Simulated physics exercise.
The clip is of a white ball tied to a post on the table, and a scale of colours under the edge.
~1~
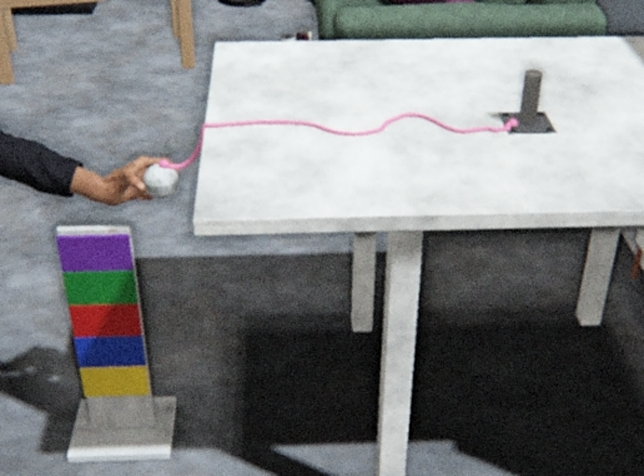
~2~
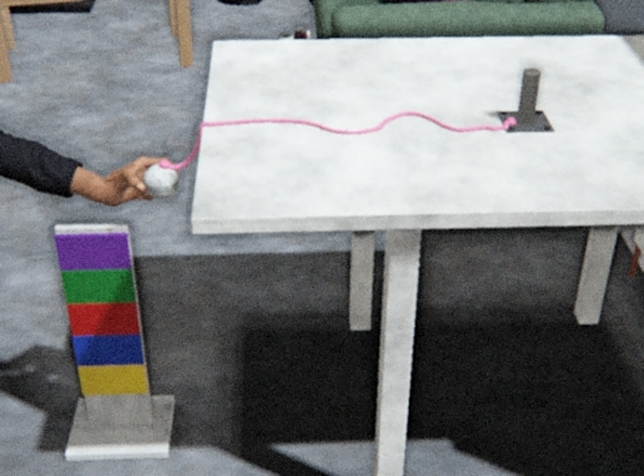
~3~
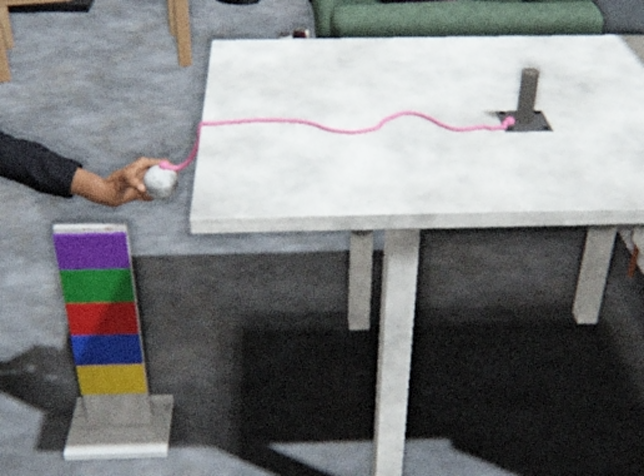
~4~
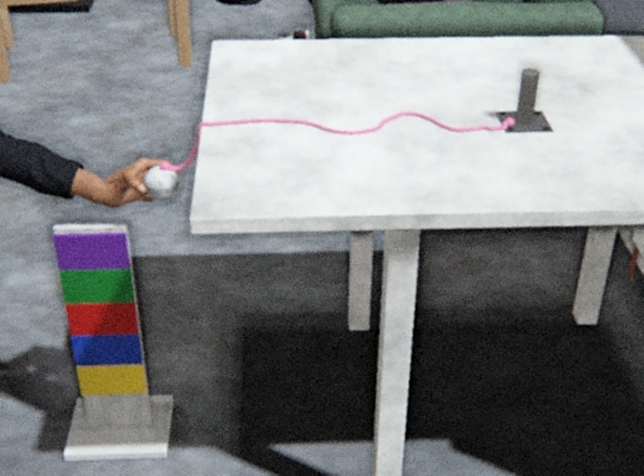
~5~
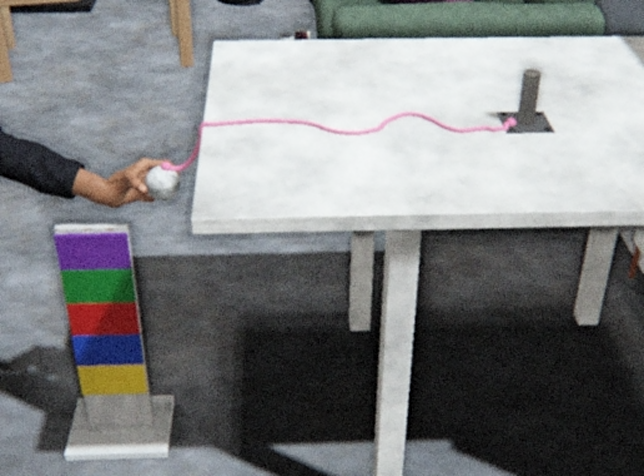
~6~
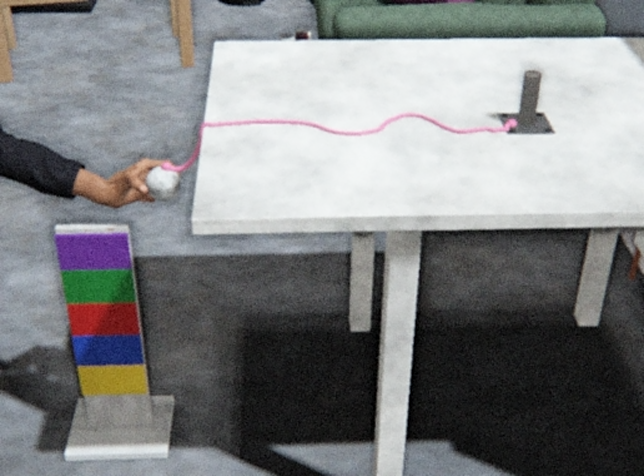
At a white table, a hand holding a white ball on a pink cord beside a colour-banded stand, staying almost still.
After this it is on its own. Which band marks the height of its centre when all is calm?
The purple one.
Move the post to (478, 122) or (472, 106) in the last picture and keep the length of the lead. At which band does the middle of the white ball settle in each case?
One after the other, green; green.
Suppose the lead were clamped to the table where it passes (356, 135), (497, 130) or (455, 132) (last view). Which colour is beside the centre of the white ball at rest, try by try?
In that order: None, it hangs higher; purple; purple.
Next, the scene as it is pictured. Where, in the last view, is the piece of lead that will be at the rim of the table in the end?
It lies at about (254, 122).
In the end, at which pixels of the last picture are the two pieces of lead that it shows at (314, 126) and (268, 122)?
Near (264, 126) and (216, 127).
Early on, ball near (189, 245); level with purple.
Midway, ball near (218, 247); level with purple.
Near the end, ball near (223, 249); level with purple.
Finally, ball near (215, 251); level with purple. The lead holds its middle at purple.
